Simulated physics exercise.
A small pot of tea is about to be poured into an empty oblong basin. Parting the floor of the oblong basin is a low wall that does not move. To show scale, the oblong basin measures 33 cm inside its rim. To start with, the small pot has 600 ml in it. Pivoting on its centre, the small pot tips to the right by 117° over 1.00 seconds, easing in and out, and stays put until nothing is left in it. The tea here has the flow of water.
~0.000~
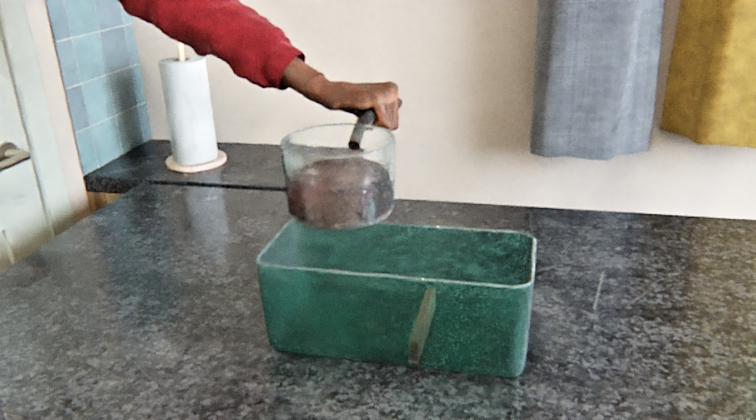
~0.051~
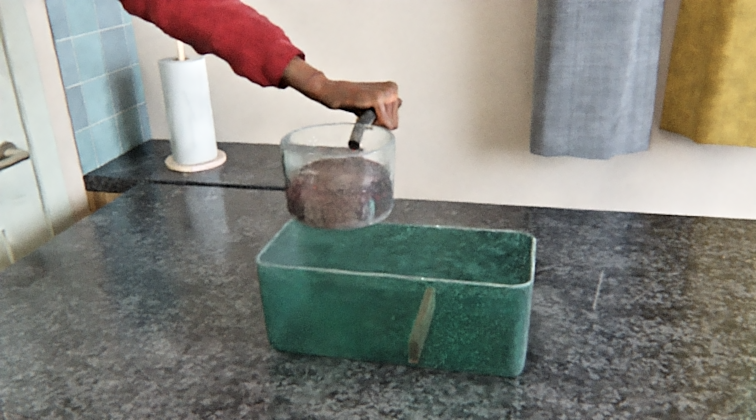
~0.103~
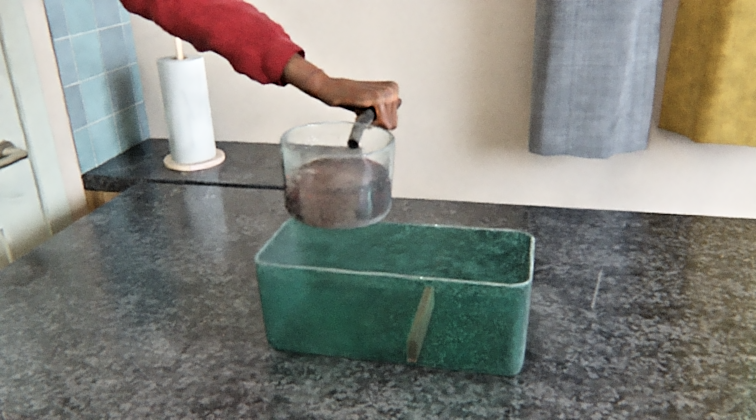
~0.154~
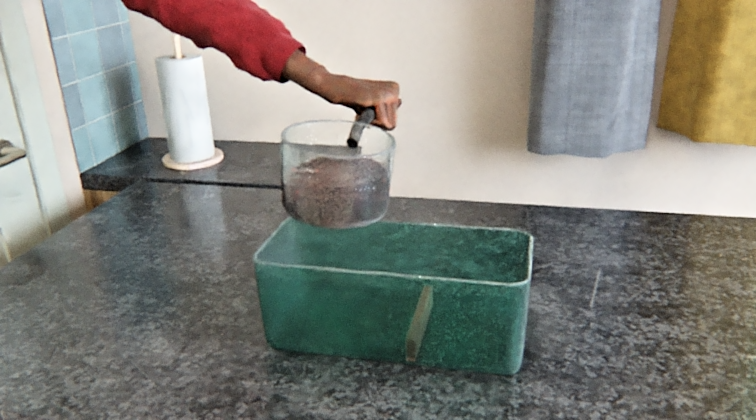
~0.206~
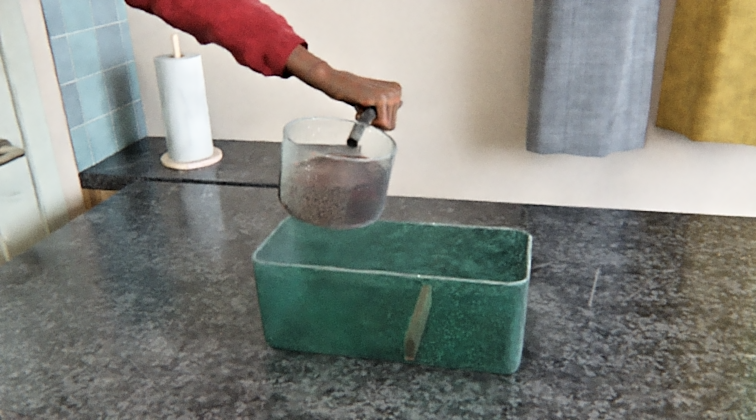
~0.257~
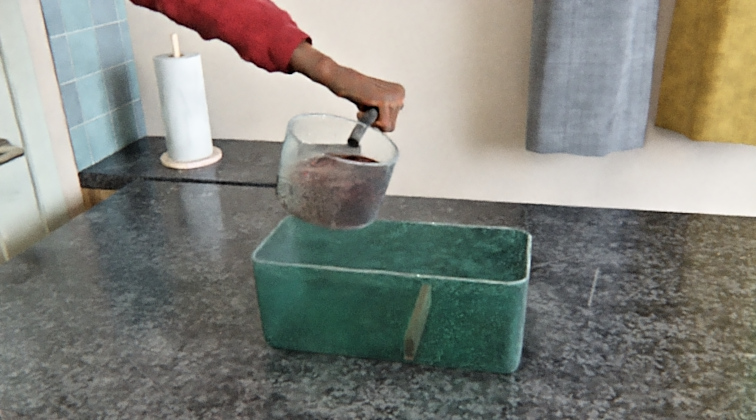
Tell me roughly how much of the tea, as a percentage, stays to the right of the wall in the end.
Around 54 per cent stays on the right.
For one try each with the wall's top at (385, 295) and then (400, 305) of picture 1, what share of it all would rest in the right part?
One try each: Around 95 percent and then around 90 percent.
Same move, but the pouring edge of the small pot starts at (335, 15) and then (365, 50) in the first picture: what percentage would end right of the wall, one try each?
I'd say 25 percent on the first go, 50 percent on the next.
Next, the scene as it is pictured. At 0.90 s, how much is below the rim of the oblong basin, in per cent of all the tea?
About 84 %.
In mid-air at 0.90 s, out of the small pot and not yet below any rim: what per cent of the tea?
Near 5 percent.
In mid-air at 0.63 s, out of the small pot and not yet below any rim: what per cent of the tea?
Around 24 percent.
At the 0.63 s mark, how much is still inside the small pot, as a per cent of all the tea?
Near 66 in a hundred.
By 0.63 s the tilt is 82° and 67 per cent is still to pour, 1 is left of the wall and 9 right of it.
By 0.90 s the tilt is 114° and 11 per cent is still to pour, 29 is left of the wall and 55 right of it.
By 1.19 s the tilt is 117° and 0 per cent is still to pour, 45 is left of the wall and 54 right of it.
By 1.50 s the tilt is 117° and 0 per cent is still to pour, 45 is left of the wall and 54 right of it.
At rest 45 per cent lies left of the wall, 54 right of it and 0 outside.
